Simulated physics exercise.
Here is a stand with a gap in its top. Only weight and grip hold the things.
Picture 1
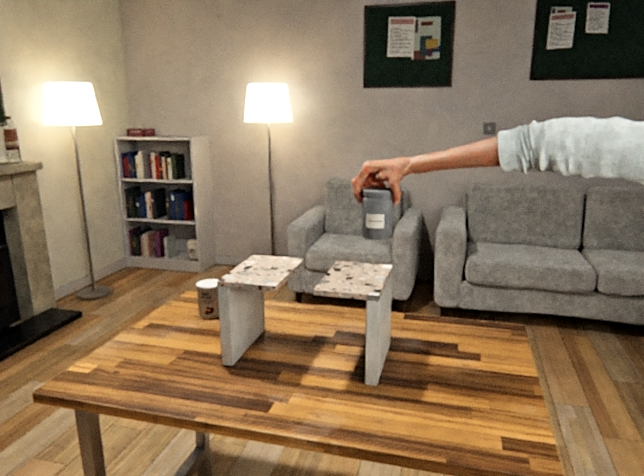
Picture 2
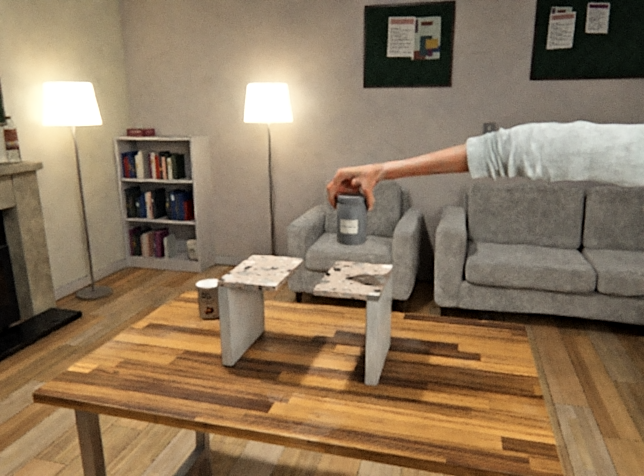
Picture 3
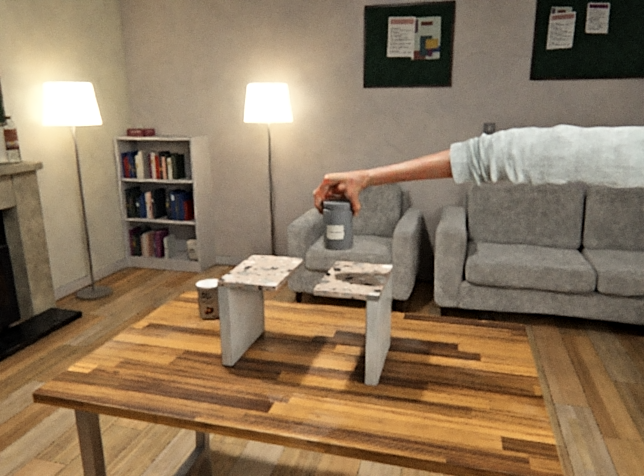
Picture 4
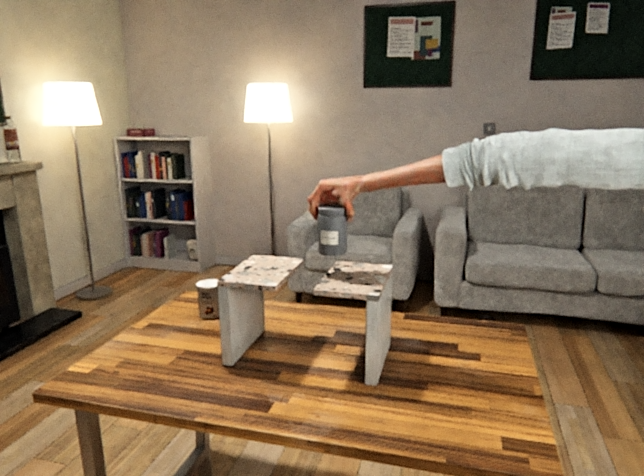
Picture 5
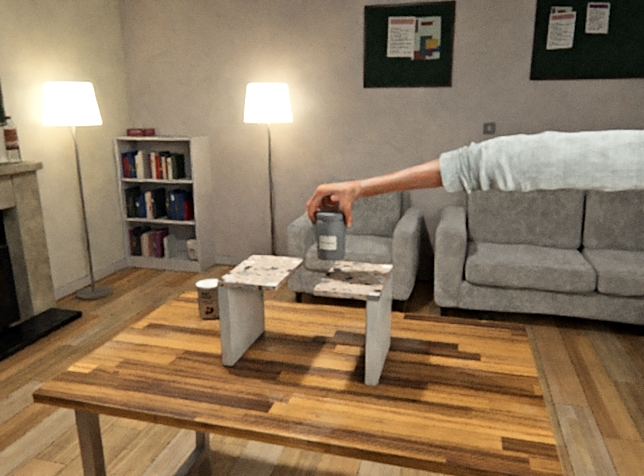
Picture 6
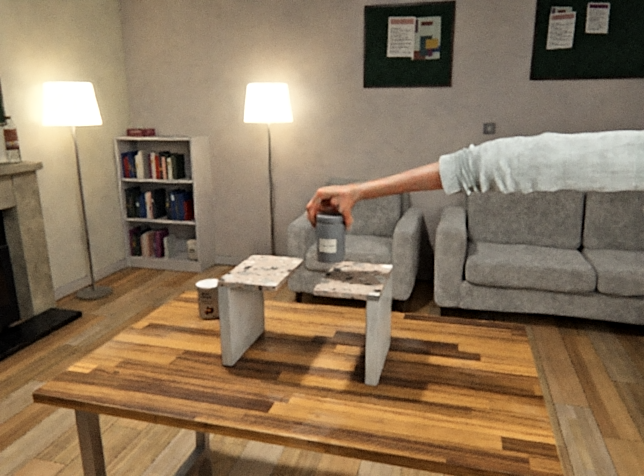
The video shows a hand holding a grey jar above a stand with a gap in its top, moving it left and slightly down, then holding it still over the gap, while a white tin stays on the wooden table.
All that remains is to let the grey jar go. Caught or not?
In the end the jar stays on top.
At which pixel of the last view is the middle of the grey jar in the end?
Around (331, 252).
Then, 0.20 s past the last view, grey jar displaced a little near (331, 252).
Then, 0.30 s past the last view, grey jar resting near (331, 252).
Finally, moved from the start, grey jar; white tin still in place. Final places as the last picture's camera would see them, grey jar near (331, 252). The jar is caught.
